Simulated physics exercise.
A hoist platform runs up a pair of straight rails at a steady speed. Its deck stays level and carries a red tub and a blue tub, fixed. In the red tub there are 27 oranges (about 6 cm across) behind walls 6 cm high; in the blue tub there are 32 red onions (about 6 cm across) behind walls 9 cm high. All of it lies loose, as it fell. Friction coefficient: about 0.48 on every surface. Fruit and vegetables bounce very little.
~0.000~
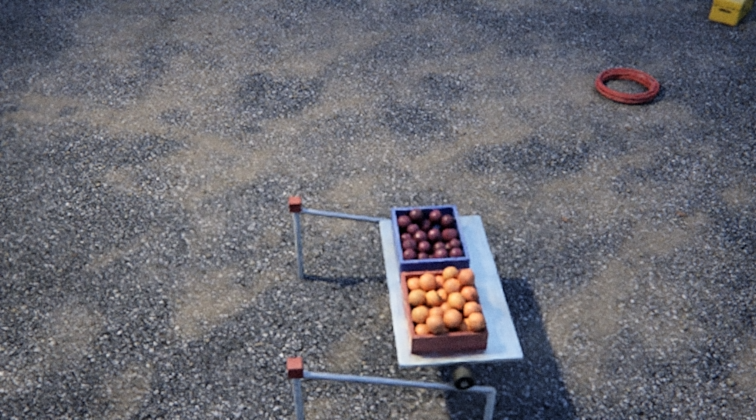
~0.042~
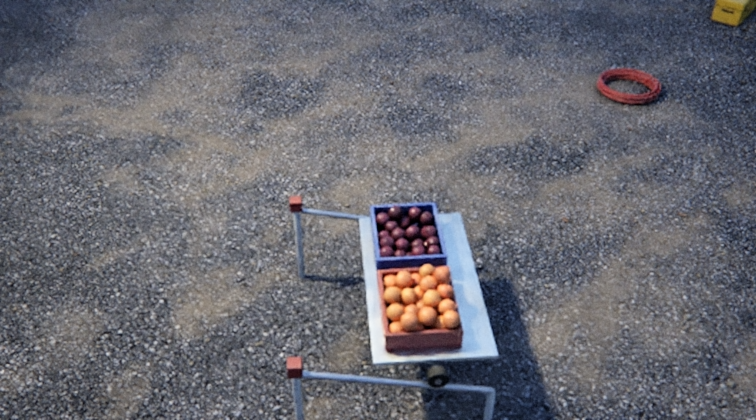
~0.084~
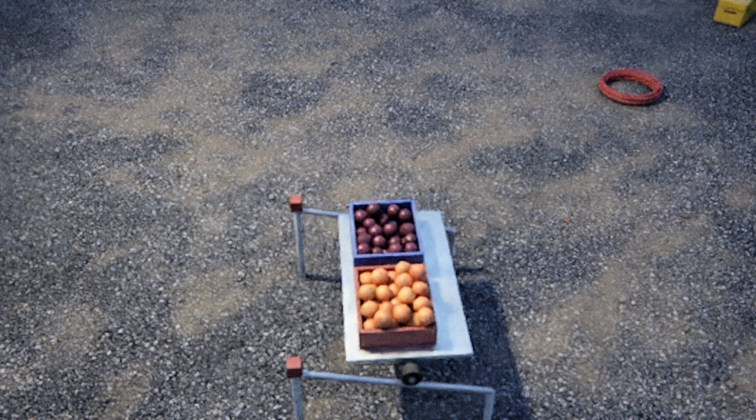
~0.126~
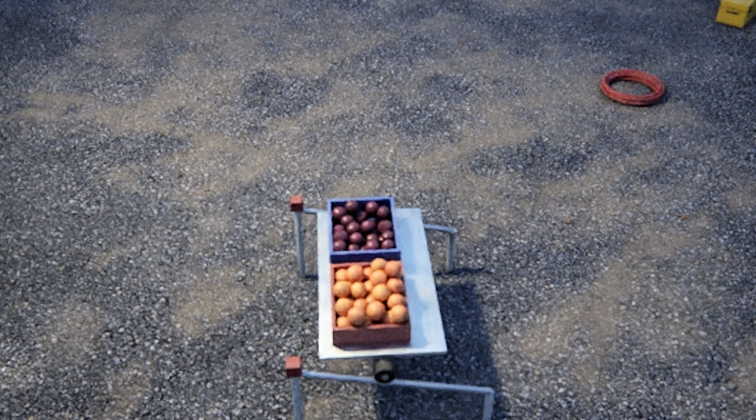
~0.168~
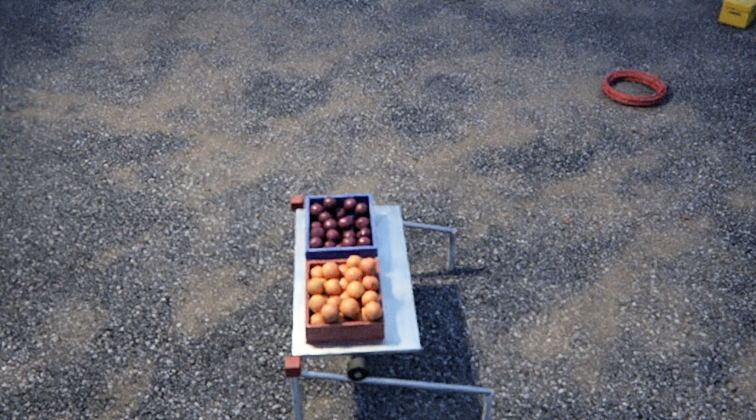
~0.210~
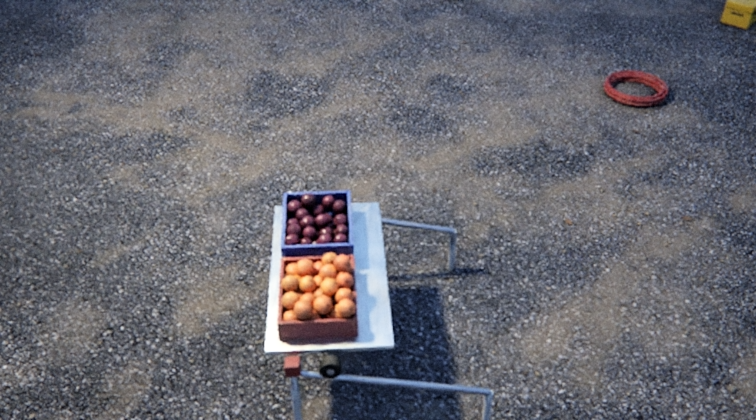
The footage shows a pale platform carrying a blue tub of dark, round produce and a red tub of oranges, moving steadily leftward along metal rails above gravel, while a red ring lies on the ground at upper right.
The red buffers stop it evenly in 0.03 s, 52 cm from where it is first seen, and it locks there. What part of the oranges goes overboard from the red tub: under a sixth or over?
It sheds more than a sixth of them.
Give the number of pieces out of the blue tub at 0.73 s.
Out by then, roughly: Blue tub 1.
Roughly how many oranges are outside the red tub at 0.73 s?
Roughly 12 of them.
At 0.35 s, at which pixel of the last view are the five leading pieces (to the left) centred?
Around (241, 283).
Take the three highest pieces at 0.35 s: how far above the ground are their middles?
Some 64 cm up.
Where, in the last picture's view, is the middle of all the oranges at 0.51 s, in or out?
Around (274, 295).
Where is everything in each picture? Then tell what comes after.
In the first picture (each is followed by its nearest rim corner in this view), red tub, (415, 336); blue tub (its farthest corner), (453, 206); moved 0 cm; none out.
Red tub, (389, 334); blue tub, (432, 203); moved 9 cm, in the second picture.
Red tub, (363, 331); blue tub, (411, 201); moved 18 cm, in the third picture.
Red tub, (336, 328); blue tub, (390, 198); moved 27 cm, in the fourth picture.
Red tub, (309, 325); blue tub, (369, 195); moved 36 cm, in the fifth picture.
Red tub, (281, 322); blue tub, (347, 191); moved 45 cm; none out, in the sixth picture.
After 0.23 s, it meets the buffers.
After 0.35 s, red tub 21 in, 6 out and blue tub 32 in, 0 out.
After 0.51 s, red tub 15 in, 12 out and blue tub 31 in, 1 out.
After 0.73 s, red tub 15 in, 12 out and blue tub 31 in, 1 out.
Outcome (at 1.28 s), red tub 15 in, 12 out and blue tub 31 in, 1 out. Asked share, 12 of 27, 44 per cent.
